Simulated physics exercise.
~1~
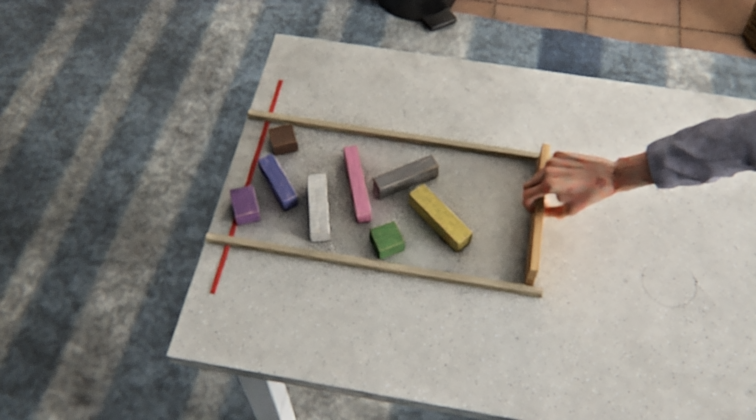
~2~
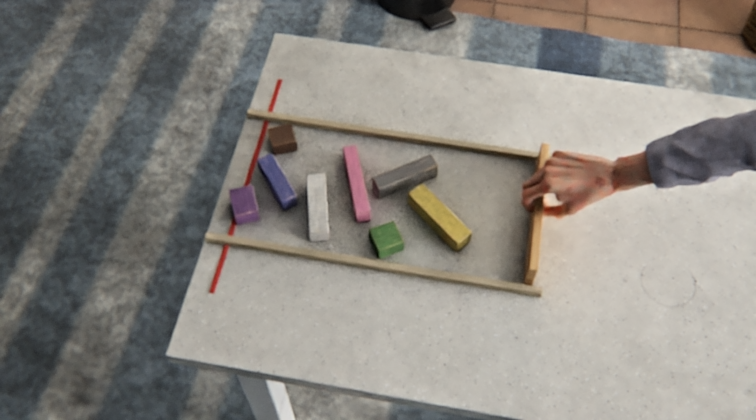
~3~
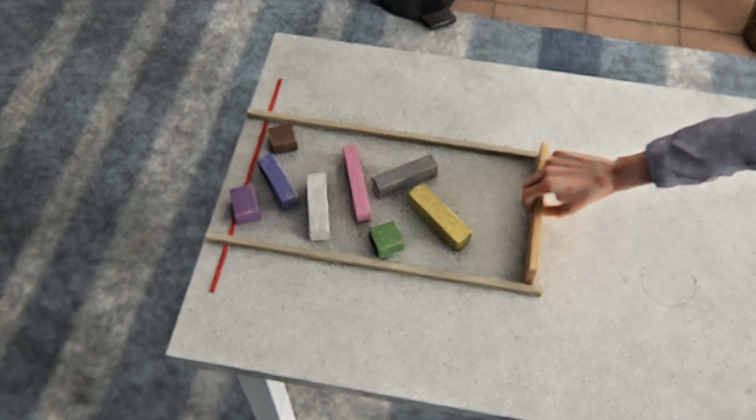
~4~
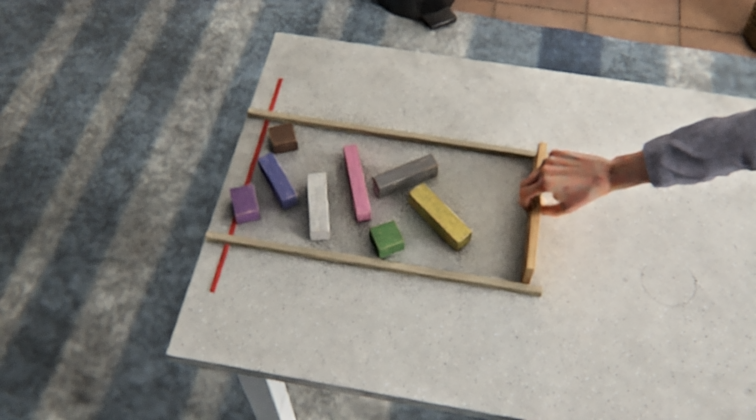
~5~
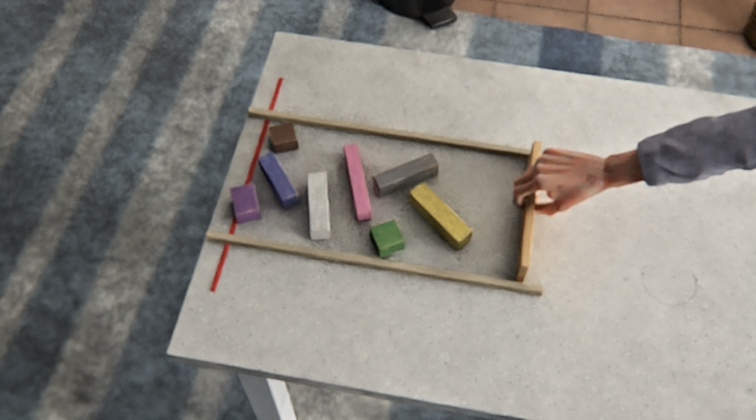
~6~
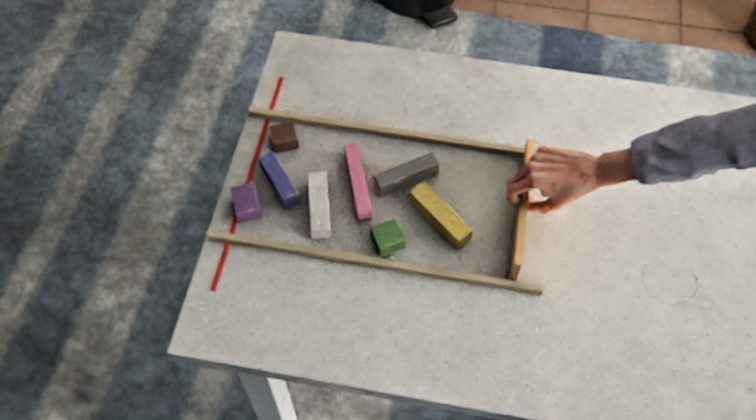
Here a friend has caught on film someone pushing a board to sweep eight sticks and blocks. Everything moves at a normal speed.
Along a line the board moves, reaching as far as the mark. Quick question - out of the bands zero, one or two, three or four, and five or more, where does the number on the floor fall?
The band is five or more.
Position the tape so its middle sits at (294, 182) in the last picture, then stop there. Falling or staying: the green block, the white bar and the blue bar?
Green block - stays in place, white bar - stays in place, blue bar - goes down.
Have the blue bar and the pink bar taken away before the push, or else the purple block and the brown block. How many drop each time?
Try one: 4; try two: 4.
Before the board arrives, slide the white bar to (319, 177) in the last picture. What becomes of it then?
I reckon from there it drops down.
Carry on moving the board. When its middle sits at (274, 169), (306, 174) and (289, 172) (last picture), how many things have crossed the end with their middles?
By position: 3 / 1 / 2.
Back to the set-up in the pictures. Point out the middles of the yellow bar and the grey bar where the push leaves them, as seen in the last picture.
The yellow bar ends at (237, 179) and the grey bar at (240, 136).
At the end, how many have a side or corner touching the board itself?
It adds up to 2.
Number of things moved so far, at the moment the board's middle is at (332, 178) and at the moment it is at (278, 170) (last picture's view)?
Counts: 7 and 8.
Early on, none off yet; purple block at rest near (246, 203); brown block at rest near (284, 137); blue bar at rest near (279, 179).
A while later, none off yet; purple block at rest near (246, 203); brown block at rest near (284, 137); blue bar travelled a little near (269, 181).
Further along, one off so far; purple block in the air near (196, 251); brown block travelled about its own width near (268, 126); blue bar leaning well over near (211, 176).
Finally, the number that fall off is five or more; lost, green block, pink bar, white bar, blue bar, brown block and purple block.
